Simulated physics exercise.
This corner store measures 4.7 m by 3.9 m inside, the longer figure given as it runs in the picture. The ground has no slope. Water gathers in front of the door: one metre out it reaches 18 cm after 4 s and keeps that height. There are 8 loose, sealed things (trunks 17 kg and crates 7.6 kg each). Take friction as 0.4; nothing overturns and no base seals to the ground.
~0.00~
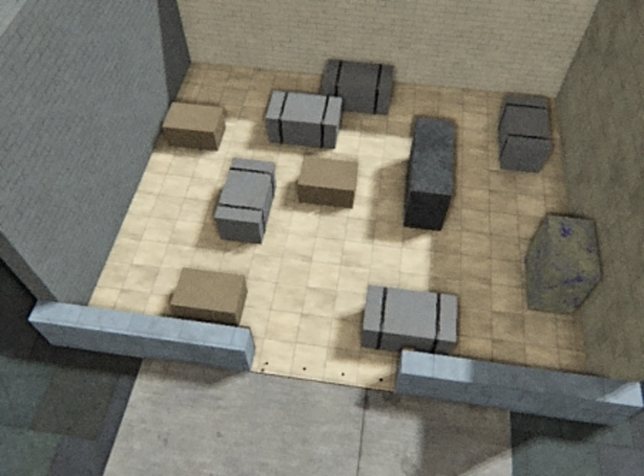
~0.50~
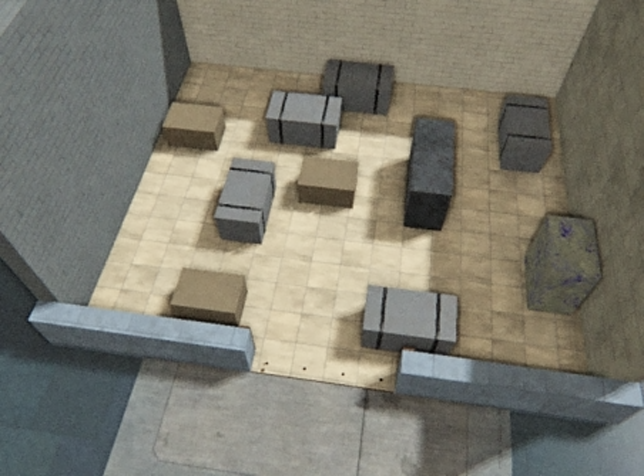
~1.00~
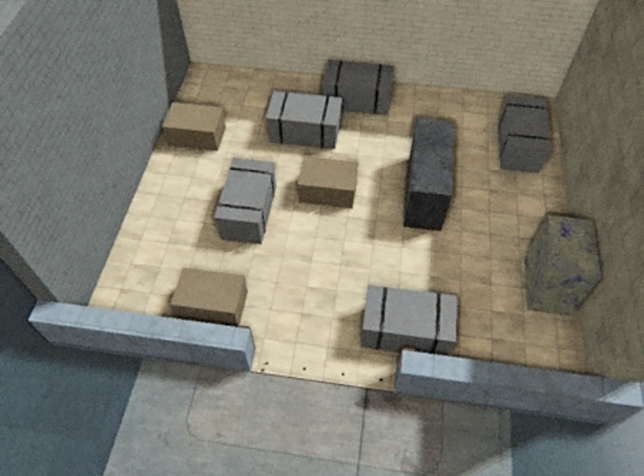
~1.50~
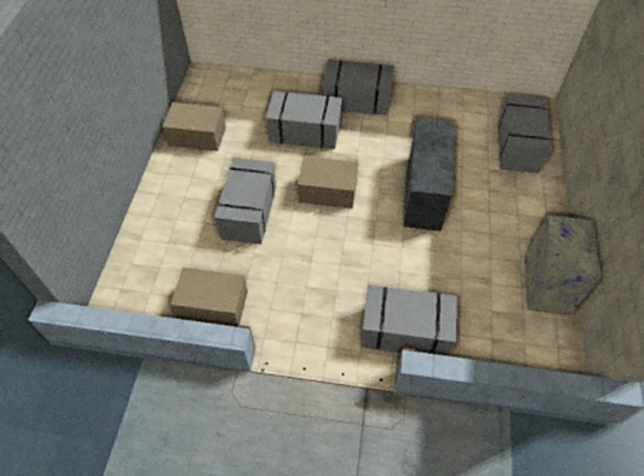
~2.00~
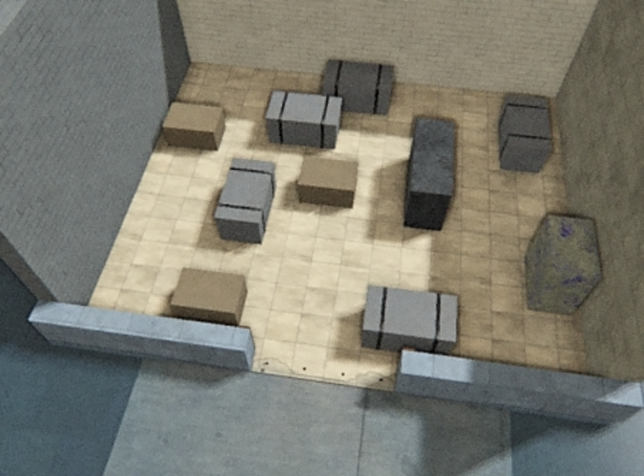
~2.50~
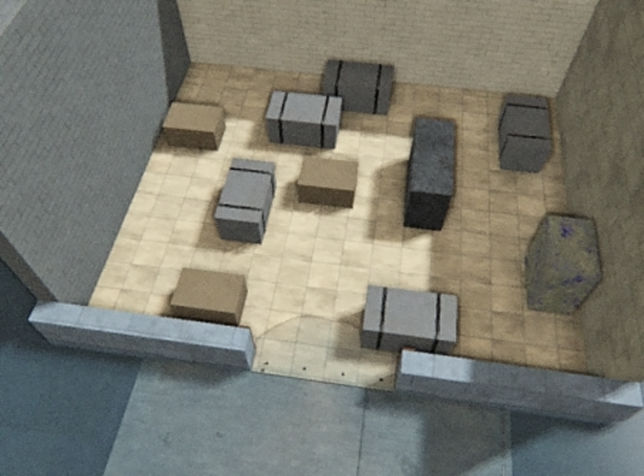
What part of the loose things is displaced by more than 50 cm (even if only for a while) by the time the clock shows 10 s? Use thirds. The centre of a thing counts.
It is from one to two thirds.
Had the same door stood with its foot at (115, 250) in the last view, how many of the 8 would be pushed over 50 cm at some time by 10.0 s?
Then 4.
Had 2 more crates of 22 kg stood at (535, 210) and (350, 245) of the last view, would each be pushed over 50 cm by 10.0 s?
In turn: Less, more.
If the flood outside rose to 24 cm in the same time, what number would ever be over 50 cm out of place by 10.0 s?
Then 7.
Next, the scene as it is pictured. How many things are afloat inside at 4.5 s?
At that moment 0.
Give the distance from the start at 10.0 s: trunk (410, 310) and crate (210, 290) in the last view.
In turn: 100 cm, 5 cm.
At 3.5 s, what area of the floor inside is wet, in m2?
Some 2.0 m2.
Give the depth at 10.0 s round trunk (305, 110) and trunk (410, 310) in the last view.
About 10 and 4 cm.
After 3.5 s 0 of 8 are over 50 cm from their spots; 0 afloat.
After 4.5 s 0 of 8 are over 50 cm from their spots; 0 afloat.
After 7.0 s 3 of 8 are over 50 cm from their spots; 1 afloat.
After 10.0 s 3 of 8 are over 50 cm from their spots, and 3 have been at some point; 6 afloat.
